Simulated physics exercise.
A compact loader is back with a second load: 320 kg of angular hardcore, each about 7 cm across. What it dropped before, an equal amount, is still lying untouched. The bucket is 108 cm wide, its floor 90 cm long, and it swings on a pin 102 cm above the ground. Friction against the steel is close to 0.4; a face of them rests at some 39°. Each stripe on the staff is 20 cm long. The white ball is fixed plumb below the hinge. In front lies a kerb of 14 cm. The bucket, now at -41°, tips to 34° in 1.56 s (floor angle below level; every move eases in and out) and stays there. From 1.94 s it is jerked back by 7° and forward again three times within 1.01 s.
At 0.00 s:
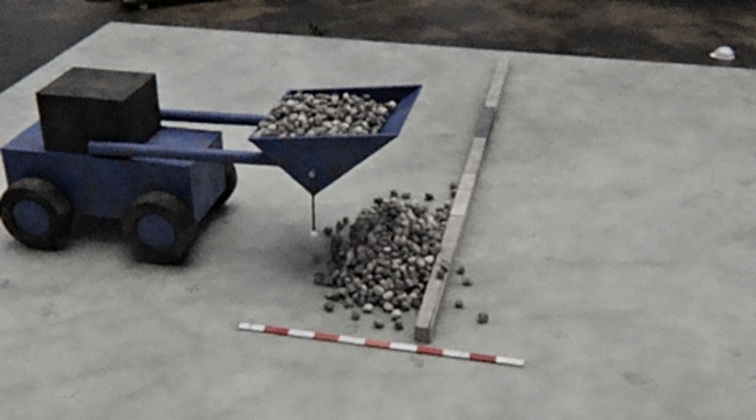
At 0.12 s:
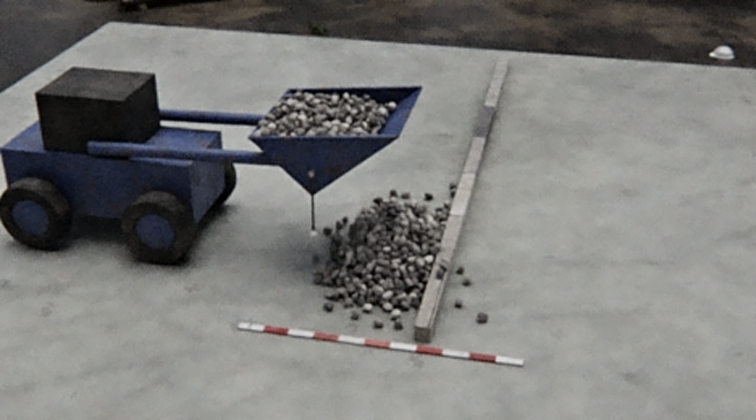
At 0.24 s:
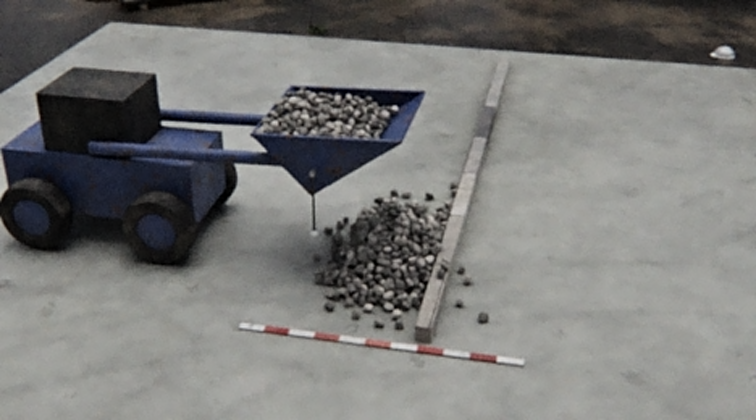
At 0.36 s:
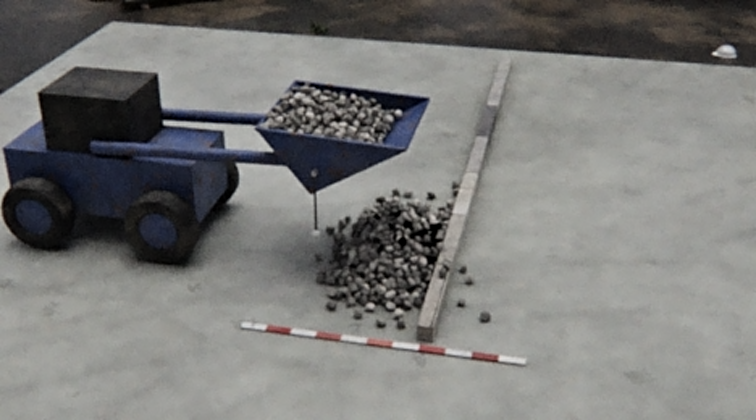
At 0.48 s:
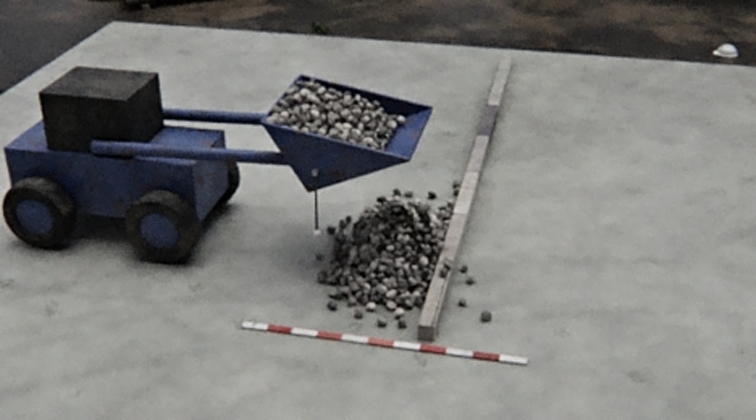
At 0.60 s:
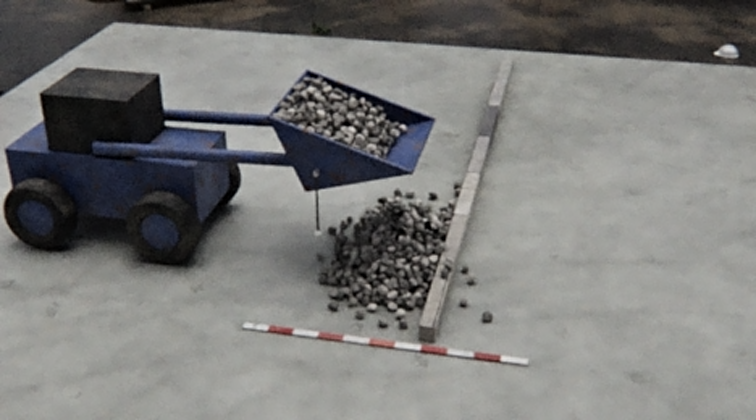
On a pale concrete slab edged by dark ground, seen from above and to one side, a blue wheeled loader with a dark block on top stands at the left. Its raised blue bucket holds grey stones, beside a stone pile against a narrow kerb, with a red-and-white staff in front. The bucket slowly tilts, its right-hand lip lowering and its back rising, while the stones shift slightly inside.
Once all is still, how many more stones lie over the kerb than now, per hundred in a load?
Some 36 per cent is added.
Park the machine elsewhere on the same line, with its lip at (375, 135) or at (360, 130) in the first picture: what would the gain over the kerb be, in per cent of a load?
Near 15 per cent from the first place, 5 from the second.
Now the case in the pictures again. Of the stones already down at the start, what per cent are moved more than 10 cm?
About 0 per cent.
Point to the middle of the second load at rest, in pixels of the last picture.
Near (440, 242).
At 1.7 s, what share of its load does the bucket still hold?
It holds some 70 per cent.
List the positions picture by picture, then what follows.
Lip at (397, 136), floor tilted -41°, highest stones at (341, 104). The earlier load is highest near (385, 225), 26 cm above ground level, 99 % on this side of the kerb, 1 % over the kerb, in the first picture.
Lip at (398, 137), floor tilted -40°, highest stones at (325, 102); the stones move at 0.1 m/s on average, in the second picture.
The bucket is at -36°, its lip at (401, 143); the top of the load is at (313, 100); the stones move at 0.2 m/s on average, in the third picture.
Lip at (406, 150), floor tilted -31°, highest stones at (295, 96); the stones move at 0.2 m/s on average, in the fourth picture.
The bucket is at -24°, its lip at (410, 160); the top of the load is at (300, 91); the stones move at 0.3 m/s on average, in the fifth picture.
Lip at (412, 173), floor tilted -16°, highest stones at (307, 88); the stones move at 0.3 m/s on average, in the sixth picture.
After 1.2 s the floor is at 22°; in per cent of one load, 100 in the bucket, 99 on this side of the kerb, 1 over the kerb; the foremost stones are at (459, 276).
After 1.7 s the floor is at 34°; in per cent of one load, 68 in the bucket, 131 on this side of the kerb, 1 over the kerb; the foremost stones are at (459, 276).
After 3.4 s the floor is at 34°; in per cent of one load, 0 in the bucket, 163 on this side of the kerb, 37 over the kerb; the foremost stones are at (573, 266).
After 6.0 s the floor is at 34°; in per cent of one load, 0 in the bucket, 163 on this side of the kerb, 37 over the kerb; the foremost stones are at (573, 266). Net gain over the kerb, 36.
